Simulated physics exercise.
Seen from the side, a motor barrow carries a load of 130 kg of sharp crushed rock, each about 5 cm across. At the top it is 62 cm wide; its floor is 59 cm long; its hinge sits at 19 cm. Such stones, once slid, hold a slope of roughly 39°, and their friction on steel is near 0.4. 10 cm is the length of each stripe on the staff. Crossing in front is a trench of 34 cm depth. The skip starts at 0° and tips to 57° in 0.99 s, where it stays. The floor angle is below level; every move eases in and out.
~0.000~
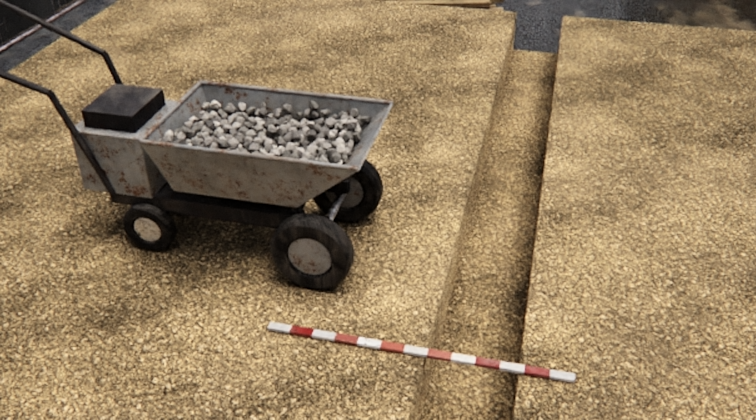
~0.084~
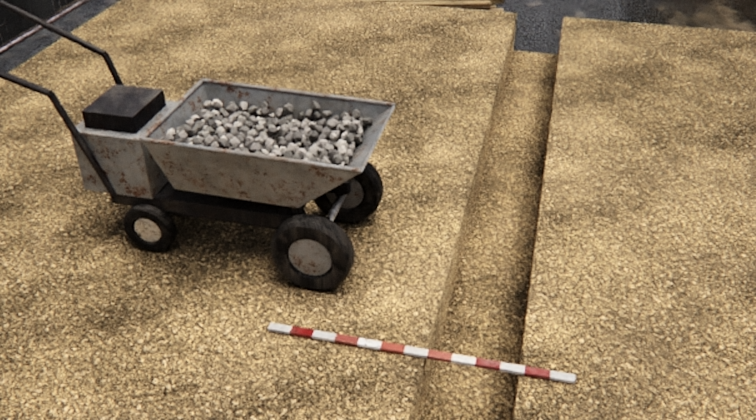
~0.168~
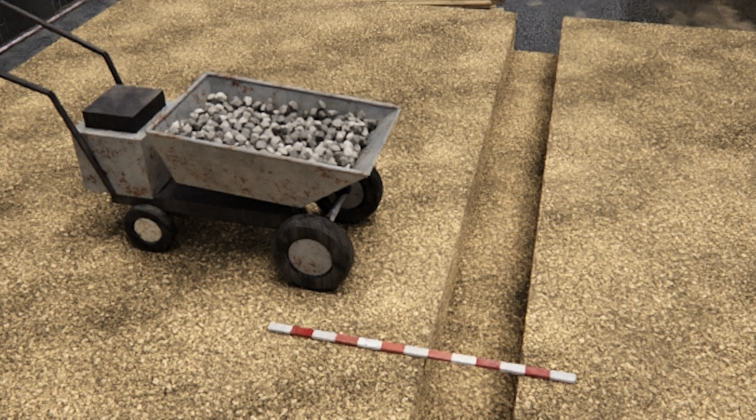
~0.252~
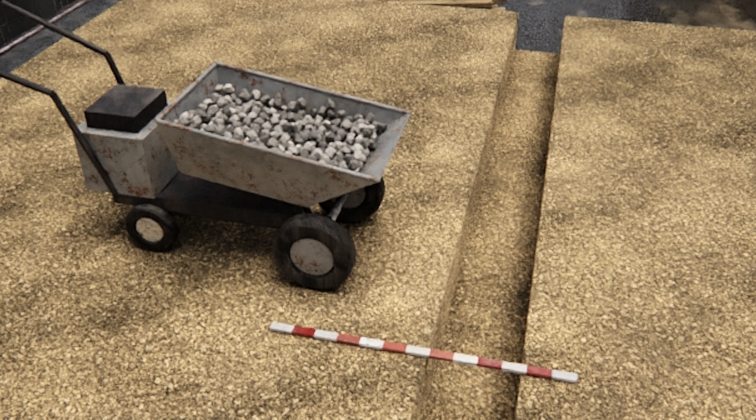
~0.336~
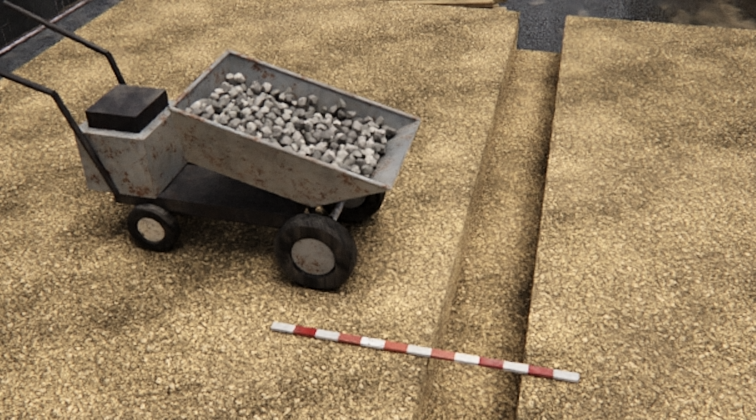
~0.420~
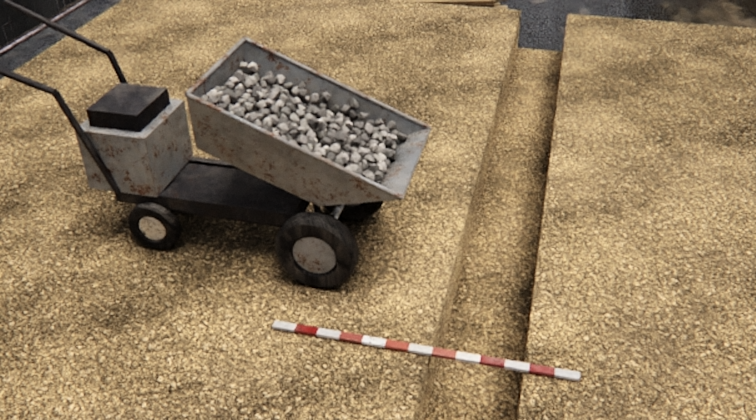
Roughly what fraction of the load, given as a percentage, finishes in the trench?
Some 70 per cent of the stones.
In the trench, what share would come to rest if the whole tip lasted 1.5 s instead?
Expected share: Around 70%.
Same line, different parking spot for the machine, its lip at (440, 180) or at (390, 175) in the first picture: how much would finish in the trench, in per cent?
Near 35 then near 65 percent.
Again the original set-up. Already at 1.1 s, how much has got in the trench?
By that moment, roughly 0 per cent of the load.
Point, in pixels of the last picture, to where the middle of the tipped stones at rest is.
At about pixel (487, 315) in the last view.
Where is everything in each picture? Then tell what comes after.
The first frame shows lip at (359, 169), floor tilted 0°, highest stones at (314, 123).
In the second frame, the skip is at 1°, its lip at (361, 171); the top of the load is at (287, 121); the stones move at 0.2 m/s on average.
In the third frame, the skip is at 4°, its lip at (368, 175); the top of the load is at (227, 115); the stones move at 0.4 m/s on average.
The fourth frame shows lip at (379, 181), floor tilted 9°, highest stones at (227, 104); the stones move at 0.6 m/s on average.
The fifth frame shows lip at (390, 189), floor tilted 15°, highest stones at (232, 89); the stones move at 0.7 m/s on average.
The sixth frame shows lip at (403, 198), floor tilted 22°, highest stones at (244, 76); the stones move at 0.7 m/s on average.
After 0.7 s the floor is at 48°; 100 % in the skip; the foremost stones are at (423, 206).
After 1.1 s the floor is at 57°; 96 % in the skip, 1 % short of the trench, 2 % in the trench; the foremost stones are at (462, 254).
After 1.4 s the floor is at 57°; 65 % in the skip, 2 % short of the trench, 33 % in the trench; the foremost stones are at (524, 322).
After 3.4 s the floor is at 57°; 29 % in the skip, 1 % short of the trench, 70 % in the trench; the foremost stones are at (526, 309).
